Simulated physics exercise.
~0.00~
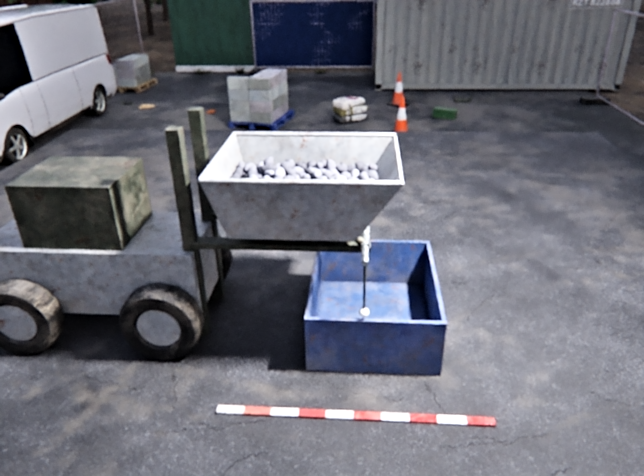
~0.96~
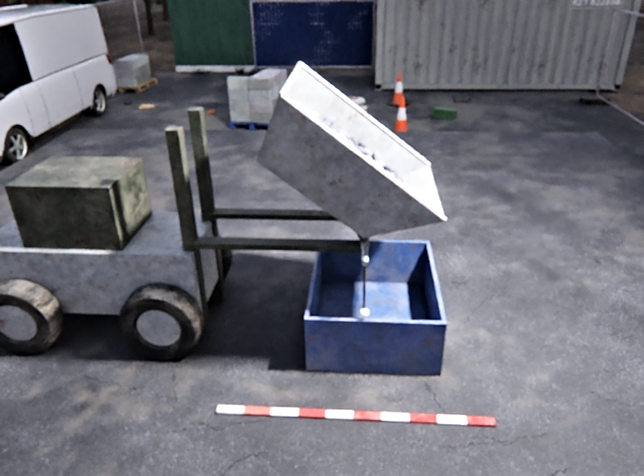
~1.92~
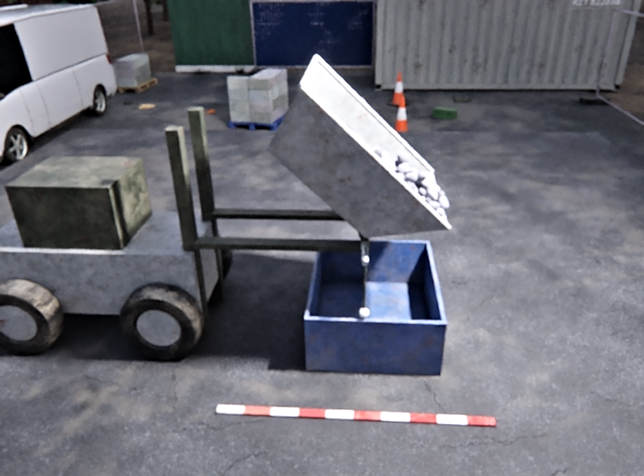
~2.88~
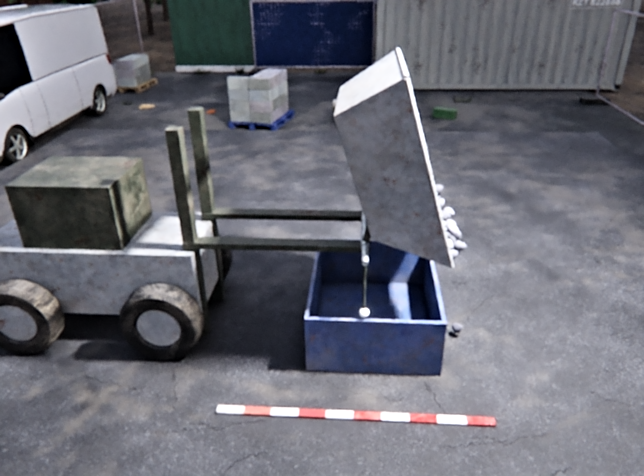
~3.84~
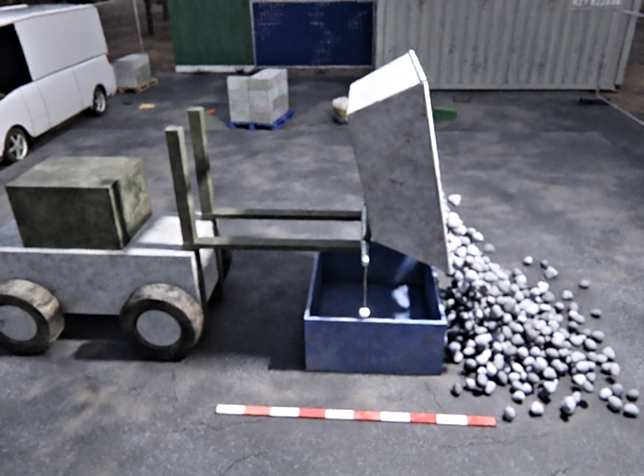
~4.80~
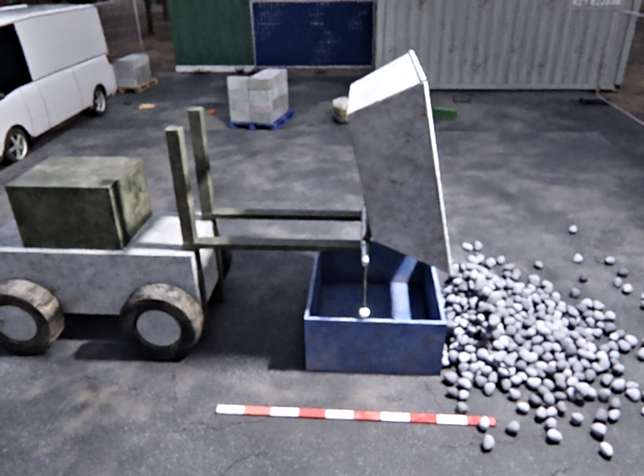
A pale, open-topped skip full of rounded grey stones is held up on the arms of a forklift, above the near side of a blue bin on a dark paved yard. The skip tips forward to the right, its back rising high, and pauses at a slant with the stones bunched at its lower lip. It then tips again until it stands almost upright, and the first stones drop past the bin's right side. The rest pour out after them, missing the bin. The skip stays steep as the stones settle in a wide, scattered heap on the ground to the right, some reaching the red and white staff.
